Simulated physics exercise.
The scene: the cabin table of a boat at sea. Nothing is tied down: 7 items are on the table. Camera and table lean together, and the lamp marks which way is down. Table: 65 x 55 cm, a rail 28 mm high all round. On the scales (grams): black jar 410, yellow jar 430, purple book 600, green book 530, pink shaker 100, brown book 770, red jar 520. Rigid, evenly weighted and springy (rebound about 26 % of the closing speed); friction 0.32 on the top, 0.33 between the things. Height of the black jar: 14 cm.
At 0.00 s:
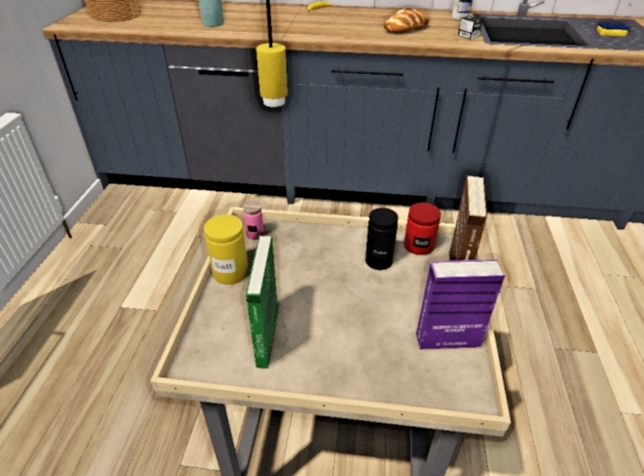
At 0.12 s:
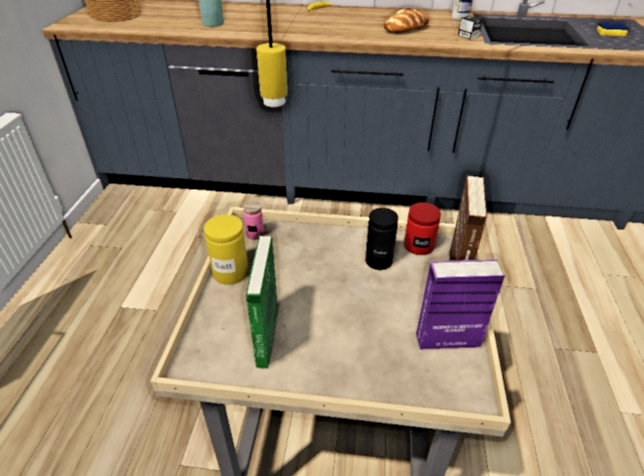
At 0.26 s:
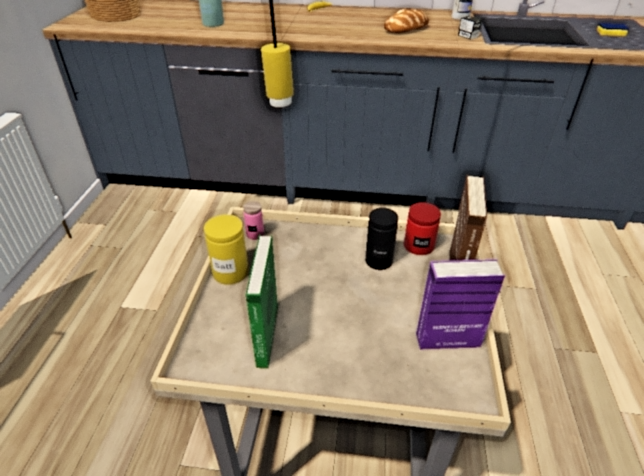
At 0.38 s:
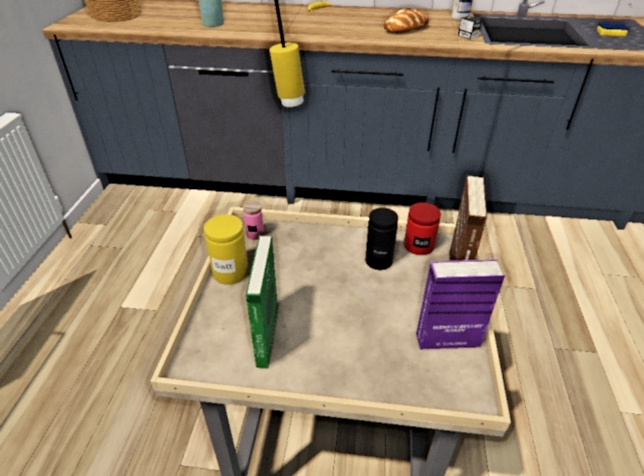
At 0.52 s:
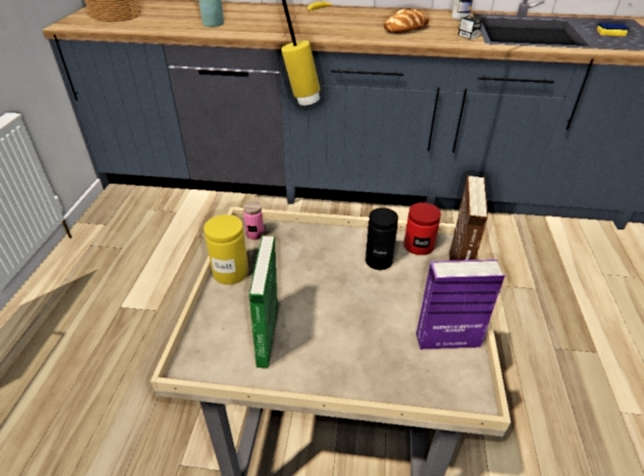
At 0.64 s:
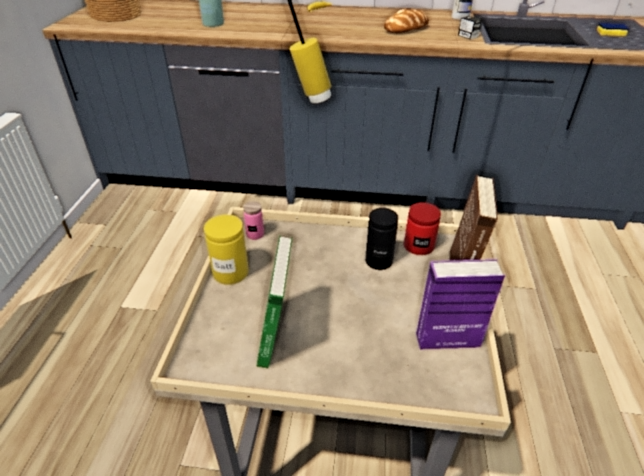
A yellow cylinder hanging on a dark cord swings gradually to the right above a rimmed table, then the green book tips rightward and the brown book leans slightly right, while the jars, pink shaker and purple book stay put.
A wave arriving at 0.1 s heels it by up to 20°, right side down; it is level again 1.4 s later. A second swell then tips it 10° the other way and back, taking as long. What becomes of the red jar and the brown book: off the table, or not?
The red jar remains on top; the brown book goes over the edge.
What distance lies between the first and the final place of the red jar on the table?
About 2 cm.
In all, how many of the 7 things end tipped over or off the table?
That comes to 2.
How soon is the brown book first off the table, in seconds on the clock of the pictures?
Near 0.8 s.
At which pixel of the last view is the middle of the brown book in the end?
Around (575, 447).
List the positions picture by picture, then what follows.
Boat level; red jar (422, 229); brown book (466, 237), in the first picture.
Boat level; purple book (457, 307); green book (264, 302), in the second picture.
Heel 2°, right side down; pink shaker (254, 221); black jar (381, 239), in the third picture.
Heel 7°, right side down; yellow jar (227, 250); purple book (457, 307), in the fourth picture.
Heel 13°, right side down; green book (265, 302); pink shaker (254, 221), in the fifth picture.
Heel 18°, right side down; red jar (422, 229); brown book (471, 237) 5° off its base, in the sixth picture.
After 0.94 s, heel 18°, right side down; brown book now off the table; green book on its side.
After 1.04 s, heel 15°, right side down; red jar moved 2 cm near (429, 230); green book on its side; pink shaker moved 2 cm.
In the end (3.4 s), off the table, brown book; toppled on the table, green book; the other 5 under 5 cm from the start. In the last view, red jar near (430, 230), brown book near (575, 447).
